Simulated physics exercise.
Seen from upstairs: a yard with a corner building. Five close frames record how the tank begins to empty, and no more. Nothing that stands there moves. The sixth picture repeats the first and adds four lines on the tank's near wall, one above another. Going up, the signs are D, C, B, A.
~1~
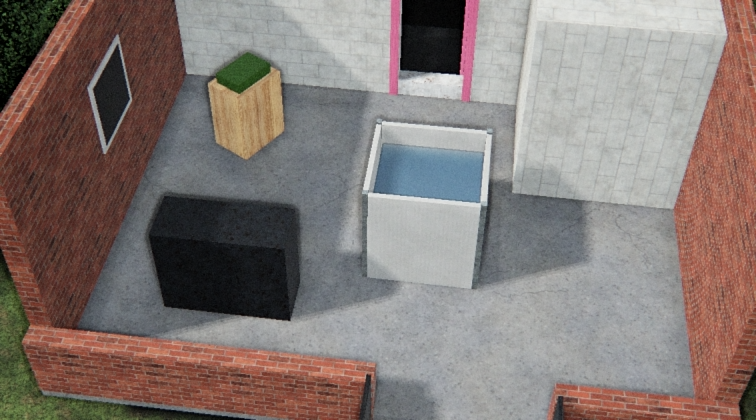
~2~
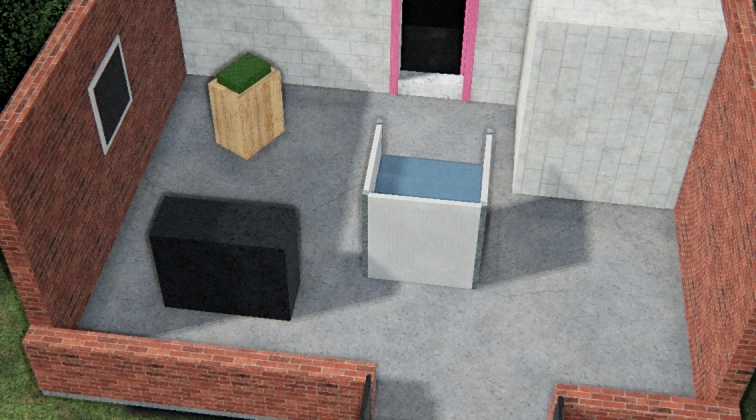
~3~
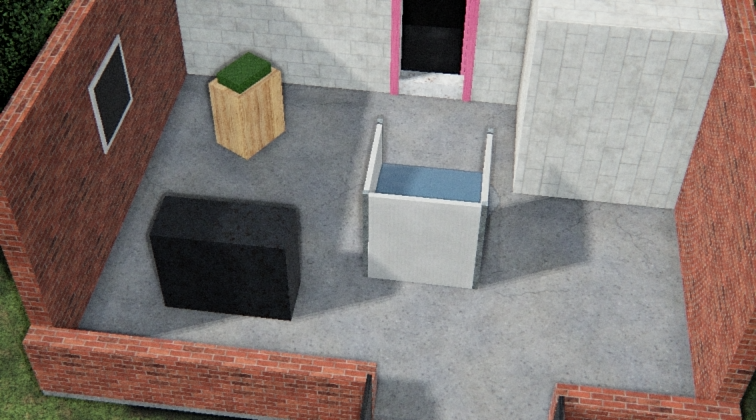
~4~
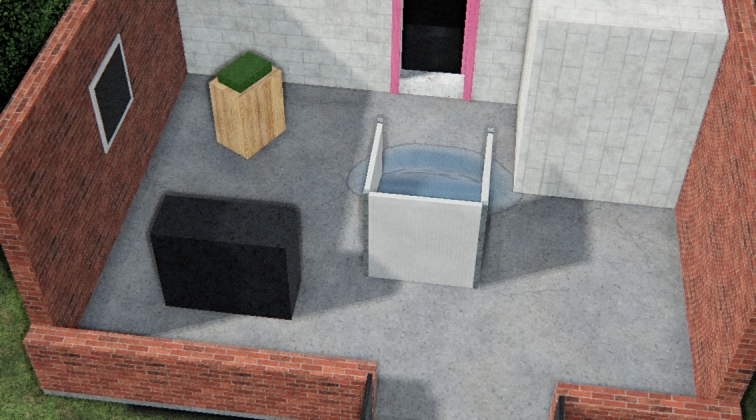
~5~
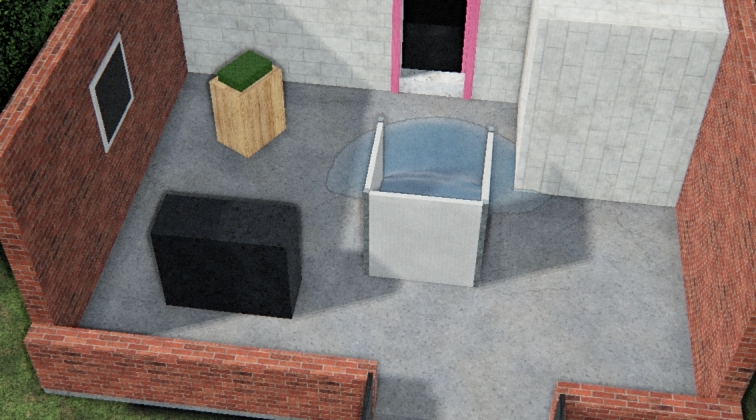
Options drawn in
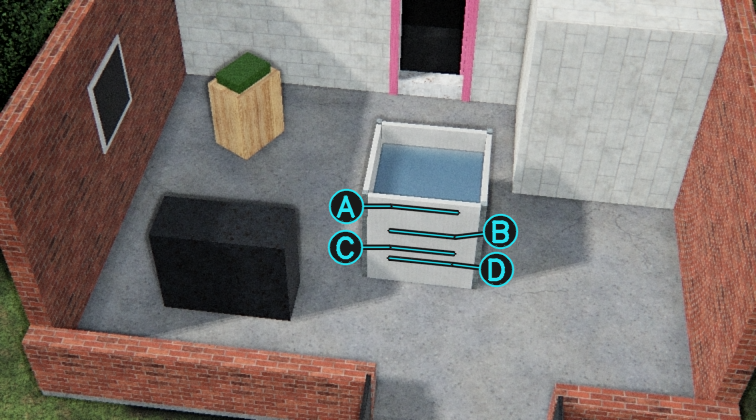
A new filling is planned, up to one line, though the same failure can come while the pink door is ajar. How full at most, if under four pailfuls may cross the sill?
Choose C.
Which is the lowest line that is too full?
The answer is B.
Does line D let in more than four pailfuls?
No.
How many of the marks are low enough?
Two of the four.
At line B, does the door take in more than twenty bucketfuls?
No, less.
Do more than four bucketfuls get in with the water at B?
Yes, that goes wrong.
On the marked copy, A at (424, 209); B at (422, 233); C at (421, 250); D at (420, 261); from the bottom up D, C, B, A.
If A is chosen, dozens of bucketfuls pour in.
If B is chosen, about 8 bucketfuls get in.
If C is chosen, a splash gets over, under a bucket.
If D is chosen, nothing gets over.
